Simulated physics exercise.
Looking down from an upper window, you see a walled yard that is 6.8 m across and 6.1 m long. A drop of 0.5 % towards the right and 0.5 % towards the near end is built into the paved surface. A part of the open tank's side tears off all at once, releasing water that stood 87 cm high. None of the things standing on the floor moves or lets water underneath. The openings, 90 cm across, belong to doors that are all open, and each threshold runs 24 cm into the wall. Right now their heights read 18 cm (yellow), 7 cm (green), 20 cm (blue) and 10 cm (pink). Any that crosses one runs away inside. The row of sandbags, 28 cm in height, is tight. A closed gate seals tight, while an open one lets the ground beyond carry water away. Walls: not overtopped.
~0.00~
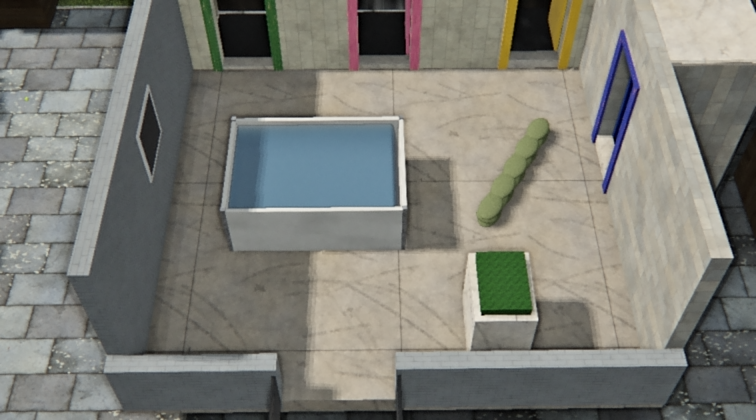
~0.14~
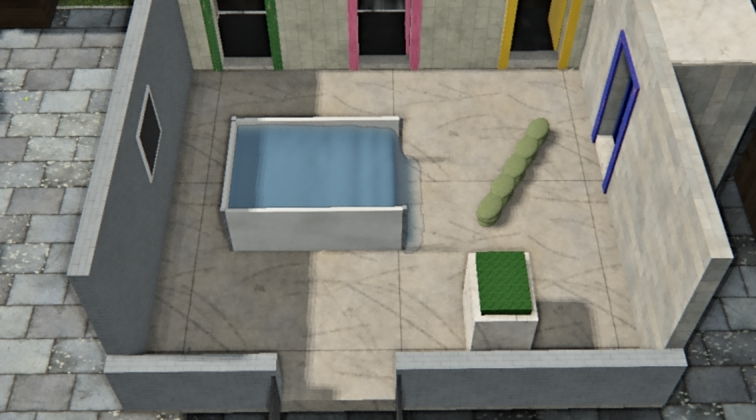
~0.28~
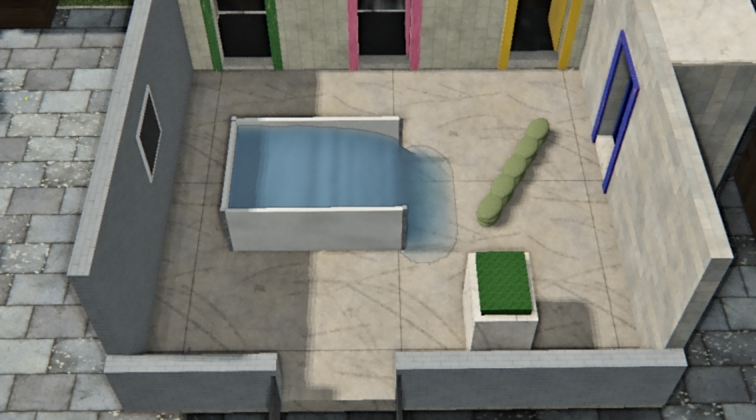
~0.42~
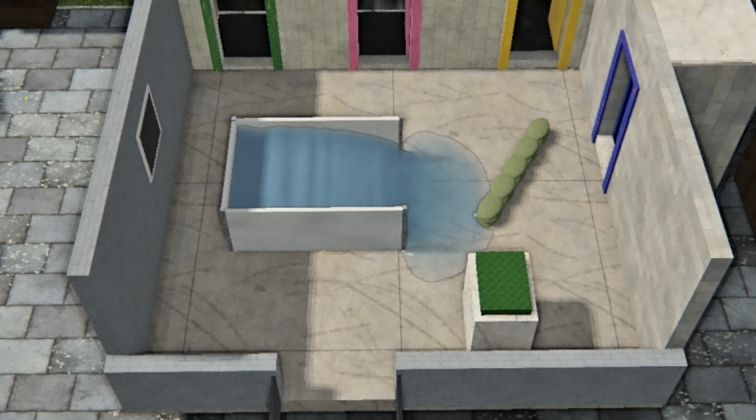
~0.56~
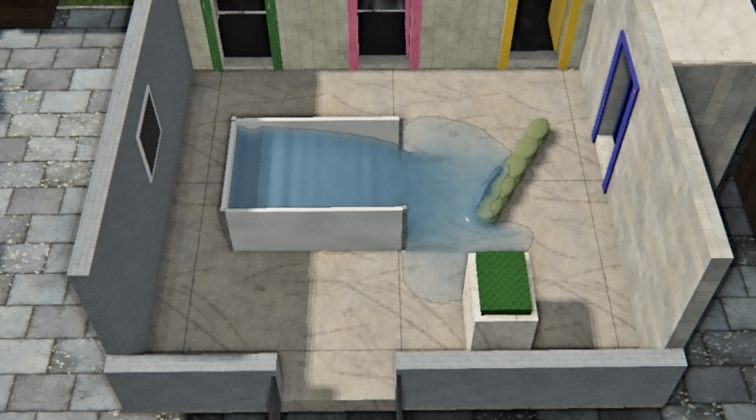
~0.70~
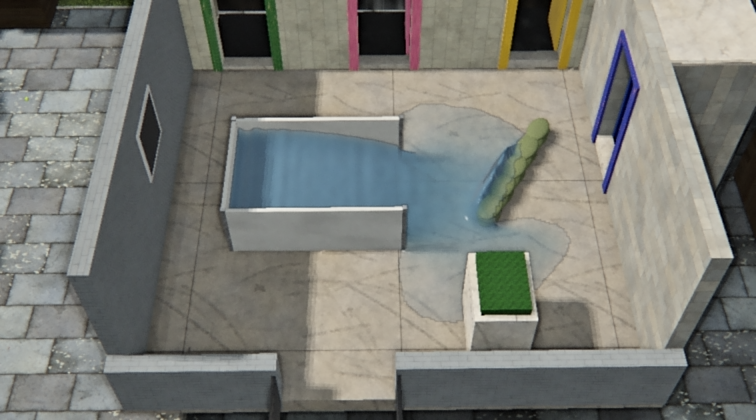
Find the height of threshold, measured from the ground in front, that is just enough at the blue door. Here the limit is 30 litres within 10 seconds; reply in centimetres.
Roughly 17 cm is just enough.
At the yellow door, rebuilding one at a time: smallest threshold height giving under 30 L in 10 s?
For yellow: Close to 34 cm.
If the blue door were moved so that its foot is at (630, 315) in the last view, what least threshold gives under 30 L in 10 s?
You'd want it roughly 26 cm high.
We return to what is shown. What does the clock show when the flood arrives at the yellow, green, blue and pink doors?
Arrival times - yellow: 1.3 s; green: 3.8 s; blue: 1.3 s; pink: 2.6 s.
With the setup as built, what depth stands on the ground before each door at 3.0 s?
Depth (cm): Yellow 37 / green 0 / blue 12 / pink 5.
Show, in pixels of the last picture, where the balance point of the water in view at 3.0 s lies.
Around (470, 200).
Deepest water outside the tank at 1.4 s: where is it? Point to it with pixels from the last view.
Check close to (474, 212).
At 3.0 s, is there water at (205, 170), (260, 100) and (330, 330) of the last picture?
Status: Clear / clear / clear.
After 1.4 s water covers 35 % of the floor, deepest (53 cm) near (474, 212); 2 cm at the blue door, 0 litres in over its 20 cm threshold.
After 3.0 s water covers 50 % of the floor, deepest (38 cm) near (638, 380); 12 cm at the blue door, 0 litres in over its 20 cm threshold.
After 10.0 s water covers 95 % of the floor, deepest (16 cm) near (209, 384); 8 cm at the blue door, 12 litres in over its 20 cm threshold.
At the blue door as built, the water arrived by 1.4 s and peaked near 24 cm at 3.8 s.
Run again over the same 10 s with other heights there, 50 litres in over 15 cm, 10 litres over 20.5 cm. The limit of 30 litres is kept from about 17 cm up.
